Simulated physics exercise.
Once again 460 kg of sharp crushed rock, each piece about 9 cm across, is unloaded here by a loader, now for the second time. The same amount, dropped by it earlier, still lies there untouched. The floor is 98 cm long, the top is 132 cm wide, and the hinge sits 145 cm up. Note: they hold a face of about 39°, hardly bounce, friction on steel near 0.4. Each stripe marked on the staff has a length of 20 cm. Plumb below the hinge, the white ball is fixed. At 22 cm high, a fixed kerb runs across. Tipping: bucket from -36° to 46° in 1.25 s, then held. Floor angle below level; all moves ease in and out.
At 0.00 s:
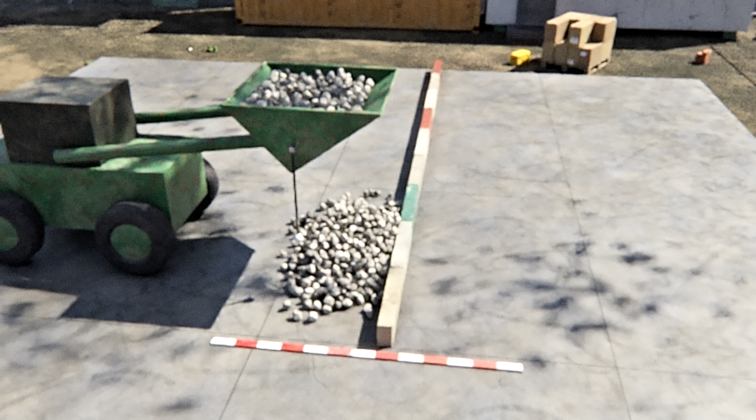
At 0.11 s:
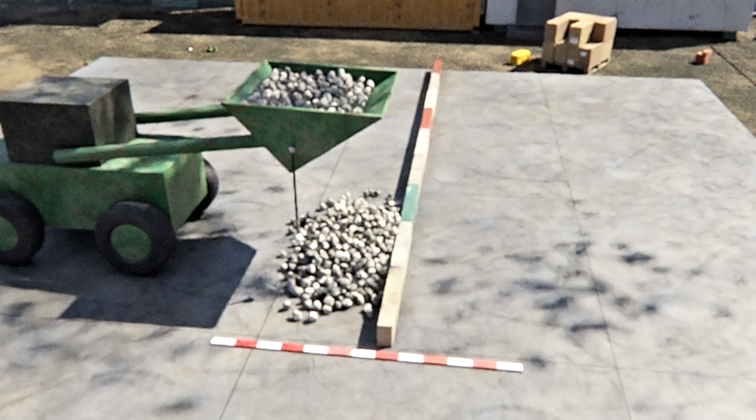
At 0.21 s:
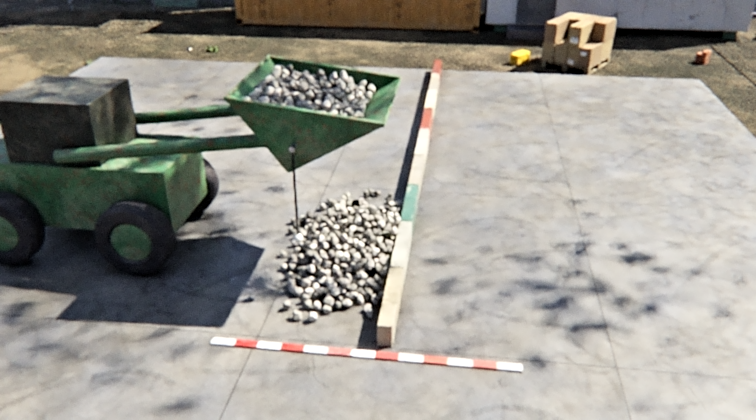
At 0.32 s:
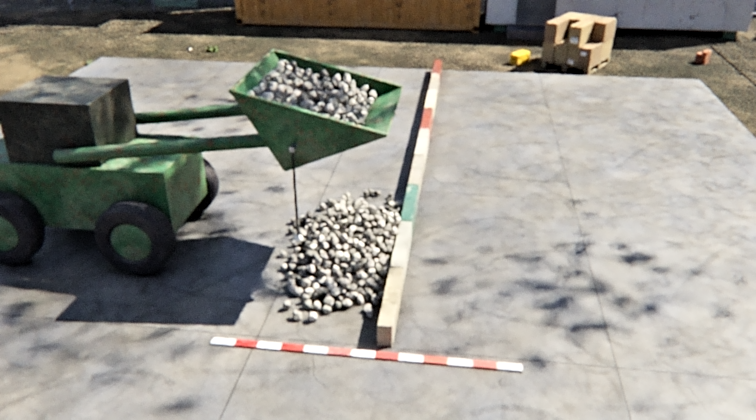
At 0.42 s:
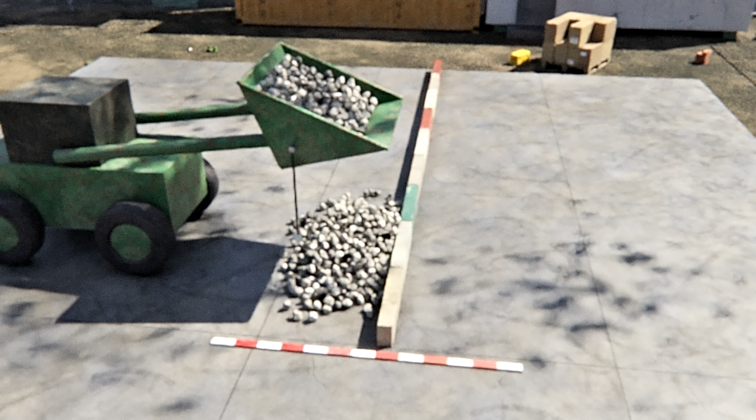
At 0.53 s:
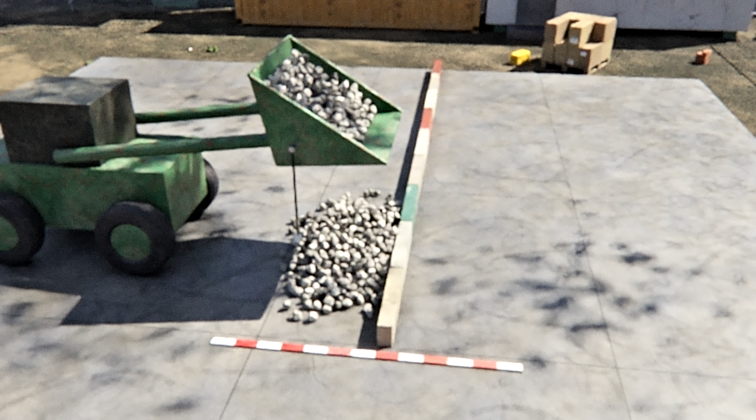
A green loader with a dark block on its back stands at the left of a grey concrete slab, seen from slightly above by a still camera. Its raised green bucket holds pale grey stones above a similar heap lying against a striped kerb, with a red-and-white strip in front. The bucket tilts steadily forward, its rear rising and right lip lowering, while the stones inside shift.
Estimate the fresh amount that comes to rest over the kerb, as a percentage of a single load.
About 43 per cent of a load.
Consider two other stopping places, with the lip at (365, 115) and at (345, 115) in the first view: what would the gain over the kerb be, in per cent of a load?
25 % and 15 %.
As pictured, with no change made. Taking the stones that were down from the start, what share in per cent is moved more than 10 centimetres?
The answer is about 0 per cent.
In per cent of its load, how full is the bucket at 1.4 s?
Some 55 %, roughly, is held.
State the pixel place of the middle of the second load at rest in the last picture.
I'd put their centre close to (397, 242).
After 0.9 s the floor is at 33°; in per cent of one load, 100 in the bucket, 100 on this side of the kerb; the foremost stones are at (393, 243).
After 1.4 s the floor is at 46°; in per cent of one load, 54 in the bucket, 146 on this side of the kerb; the foremost stones are at (402, 217).
After 1.7 s the floor is at 46°; in per cent of one load, 5 in the bucket, 168 on this side of the kerb, 27 over the kerb; the foremost stones are at (472, 250).
After 4.5 s the floor is at 46°; in per cent of one load, 0 in the bucket, 157 on this side of the kerb, 43 over the kerb; the foremost stones are at (539, 250). Net gain over the kerb, 43.
